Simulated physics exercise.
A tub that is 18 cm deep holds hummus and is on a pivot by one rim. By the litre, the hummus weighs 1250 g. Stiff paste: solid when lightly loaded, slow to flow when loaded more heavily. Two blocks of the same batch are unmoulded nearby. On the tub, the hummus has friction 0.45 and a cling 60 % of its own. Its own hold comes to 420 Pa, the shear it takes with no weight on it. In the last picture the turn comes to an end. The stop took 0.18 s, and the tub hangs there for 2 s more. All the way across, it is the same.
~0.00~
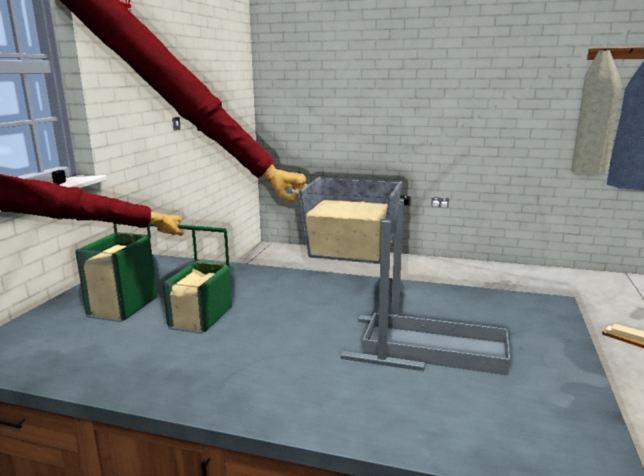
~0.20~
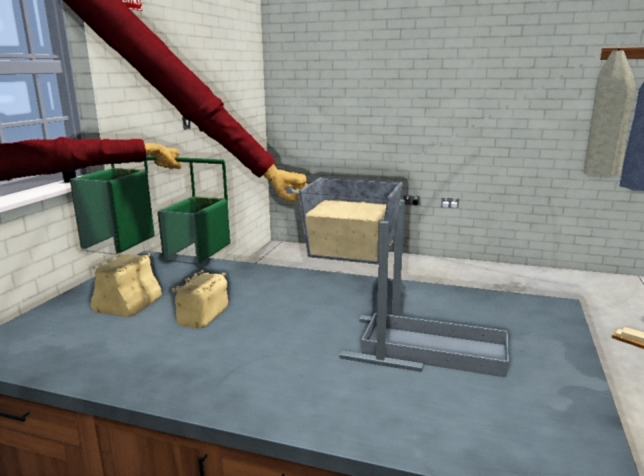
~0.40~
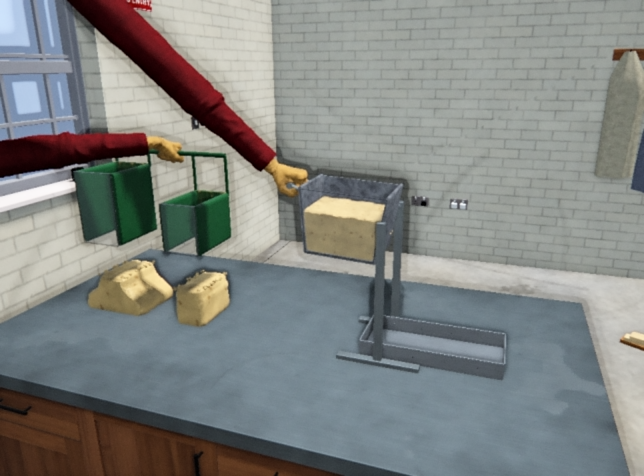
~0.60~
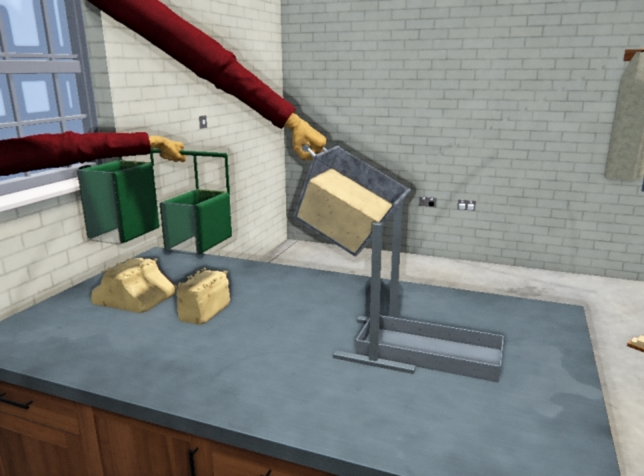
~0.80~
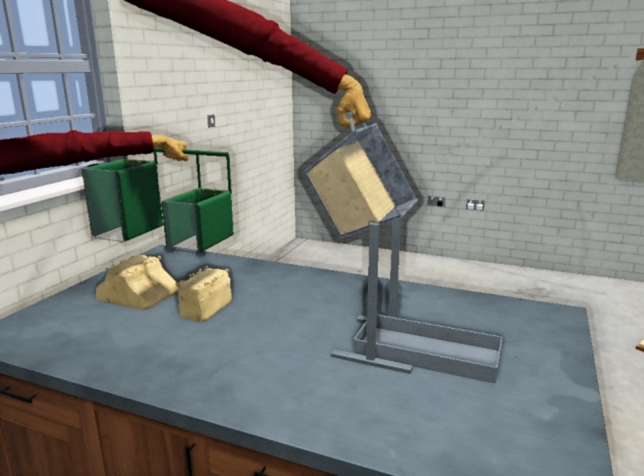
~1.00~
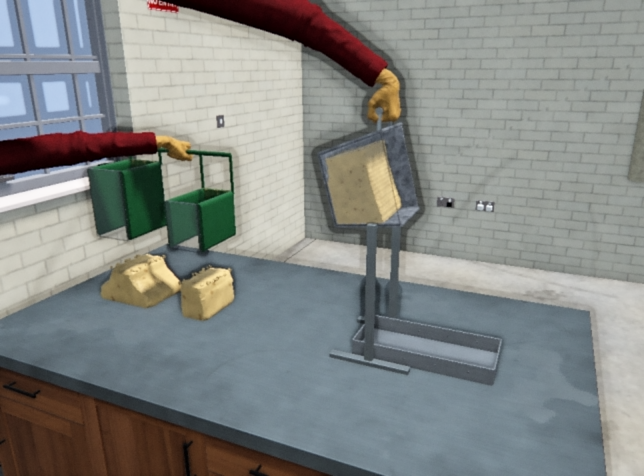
Green moulds being lifted by a gloved hand off two pale blocks, which slump slightly, before another hand tilts a grey tub steeply.
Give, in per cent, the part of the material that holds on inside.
The part that holds on is close to 99 per cent.
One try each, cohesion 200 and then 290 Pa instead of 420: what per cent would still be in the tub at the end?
Respectively, close to 55 % and close to 70 %.
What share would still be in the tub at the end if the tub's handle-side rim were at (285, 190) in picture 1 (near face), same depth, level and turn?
65 %.
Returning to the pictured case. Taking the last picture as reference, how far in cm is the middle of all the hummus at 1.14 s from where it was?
It has moved around 2 centimetres.
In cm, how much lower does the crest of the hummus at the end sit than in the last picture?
4 cm or so.
After 1.14 s, the tub is at 76 degrees and holds 100 %.
After 1.31 s, the tub is at 76 degrees and holds 99 %.
After 1.48 s, the tub is at 76 degrees and holds 99 %.
After 1.65 s, the tub is at 76 degrees and holds 99 %.
After 3.00 s, at the end, the tub is at 76 degrees and holds 99 %.
